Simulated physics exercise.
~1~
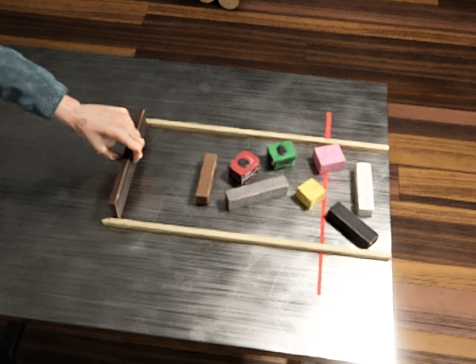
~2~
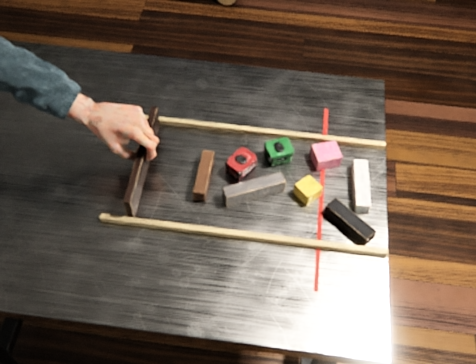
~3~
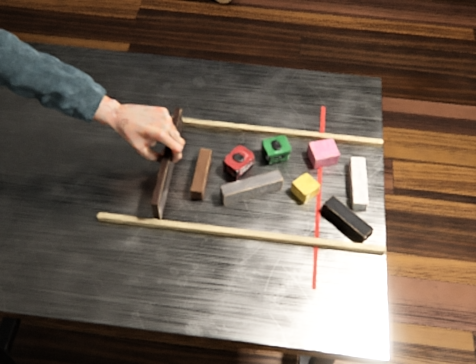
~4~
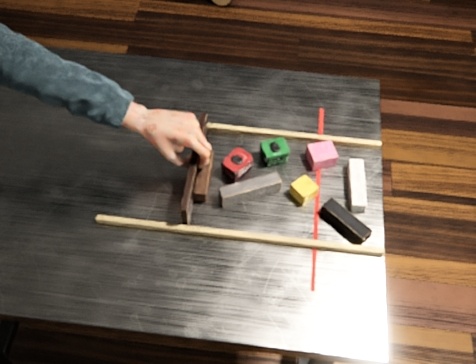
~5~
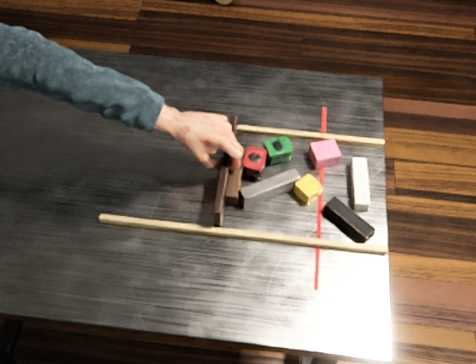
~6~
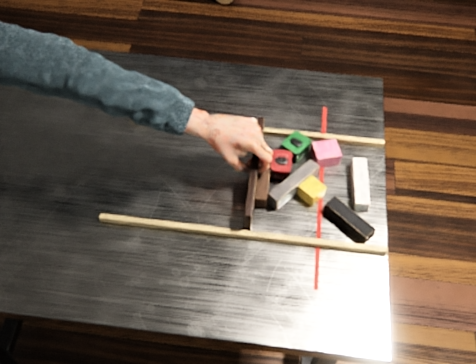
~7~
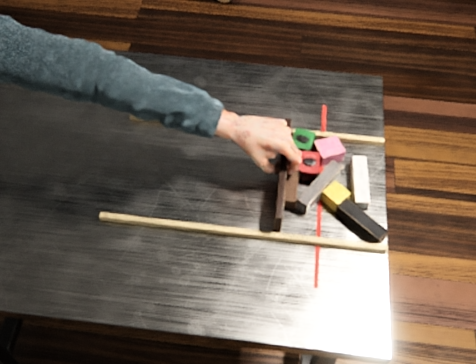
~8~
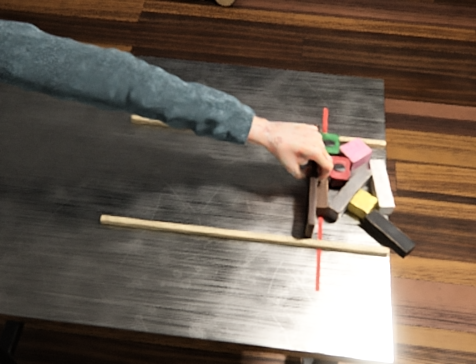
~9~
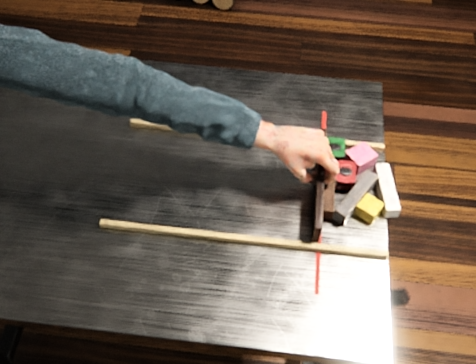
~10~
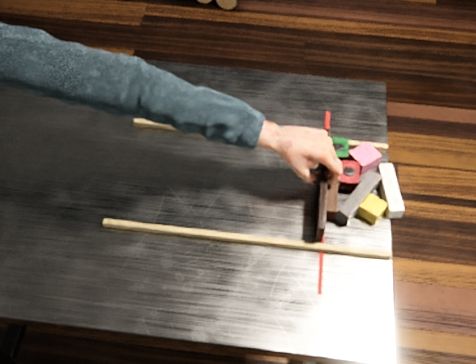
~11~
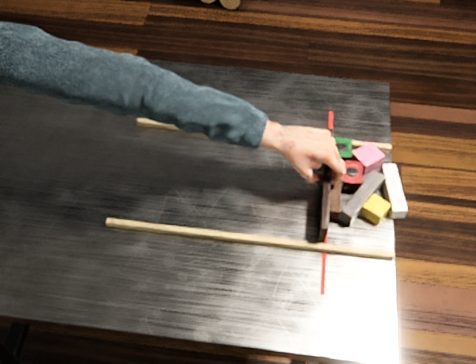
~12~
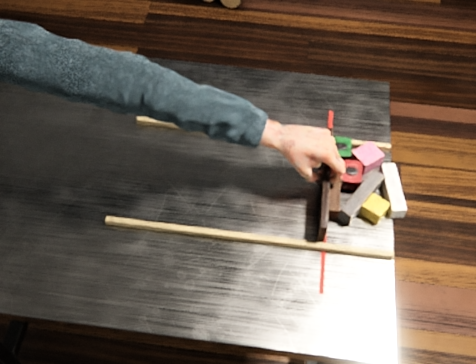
On a dark, scratched tabletop above a striped wooden floor, seen from above, two pale rods form a lane crossed by a thin red line near the right edge. Between them lie a brown stick, a red case, a green block, a grey bar, a yellow block and a pink block, with white and black sticks farther right. A hand in a blue-grey sleeve slides an upright dark board rightward, gathering the pieces into a cluster. The black stick is pushed over the edge and drops from the table. The board stops around the red line, the hand still holding it, with the other pieces bunched at the edge and the white stick overhanging.
